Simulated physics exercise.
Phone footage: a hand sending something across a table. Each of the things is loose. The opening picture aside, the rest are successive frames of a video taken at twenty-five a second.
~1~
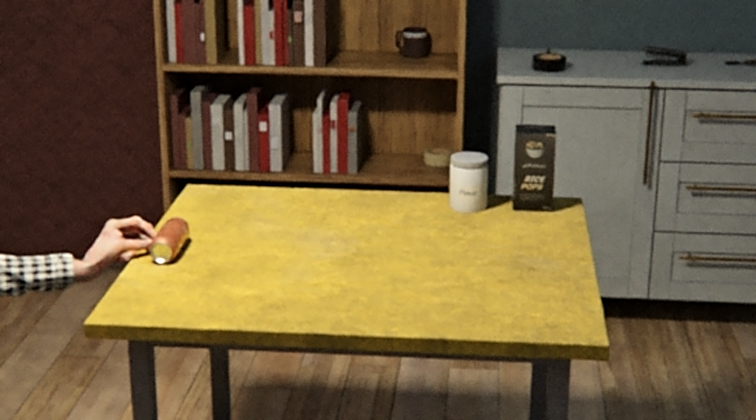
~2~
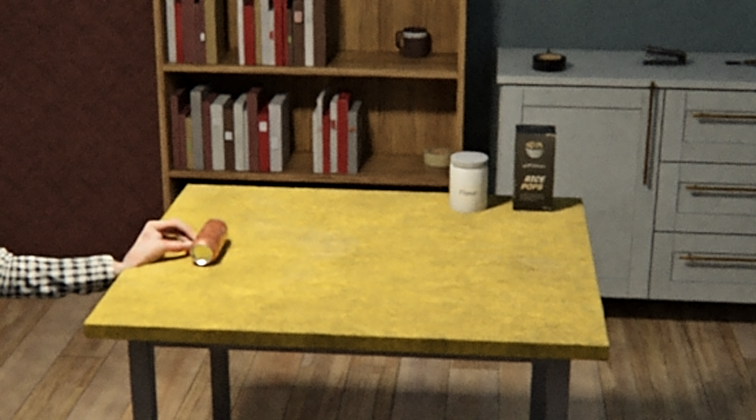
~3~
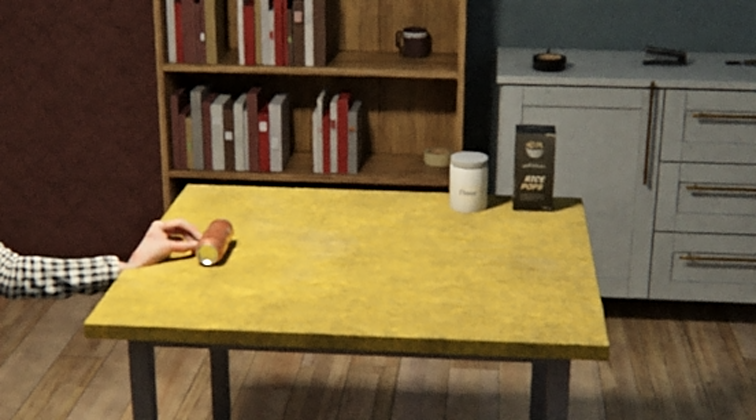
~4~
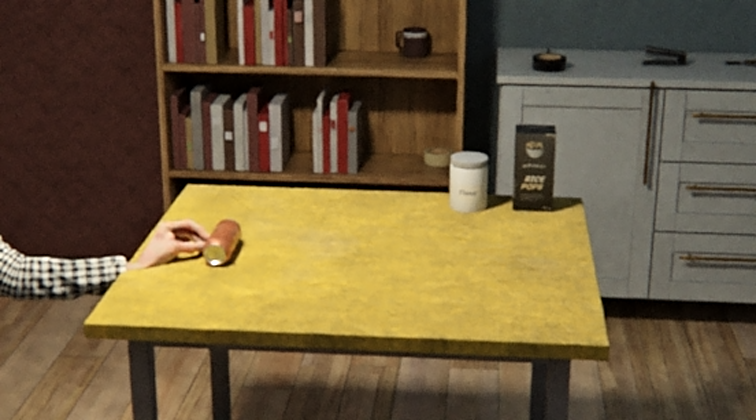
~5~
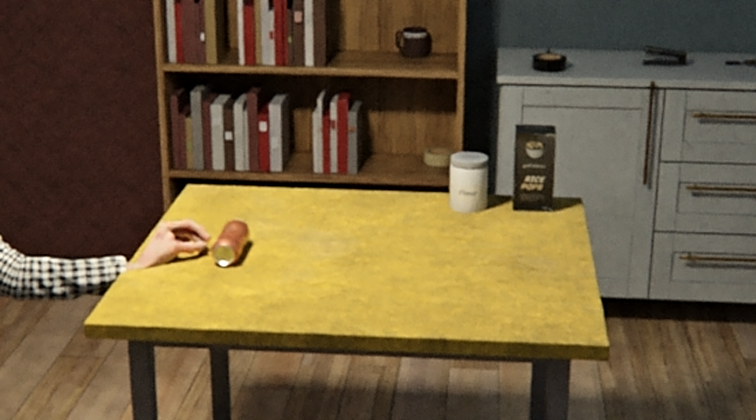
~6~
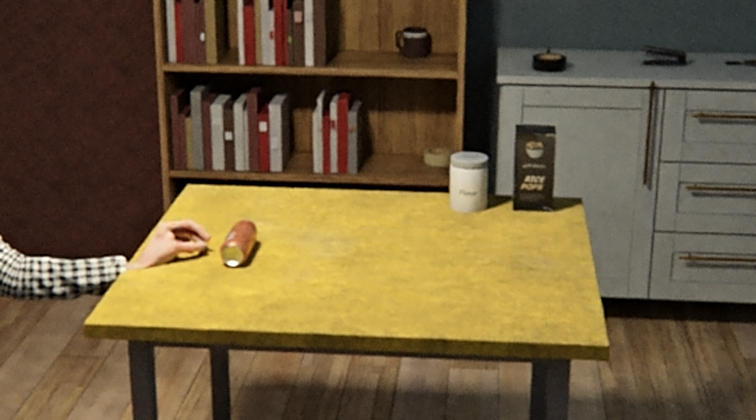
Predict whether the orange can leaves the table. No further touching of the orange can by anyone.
It never leaves the table.
Then, 0.30 s past the last view, orange can displaced well along near (295, 244).
Then, 0.70 s past the last view, orange can displaced well along near (351, 246).
Finally, moved from the start, orange can. Final places as the last picture's camera would see them, orange can near (398, 248).
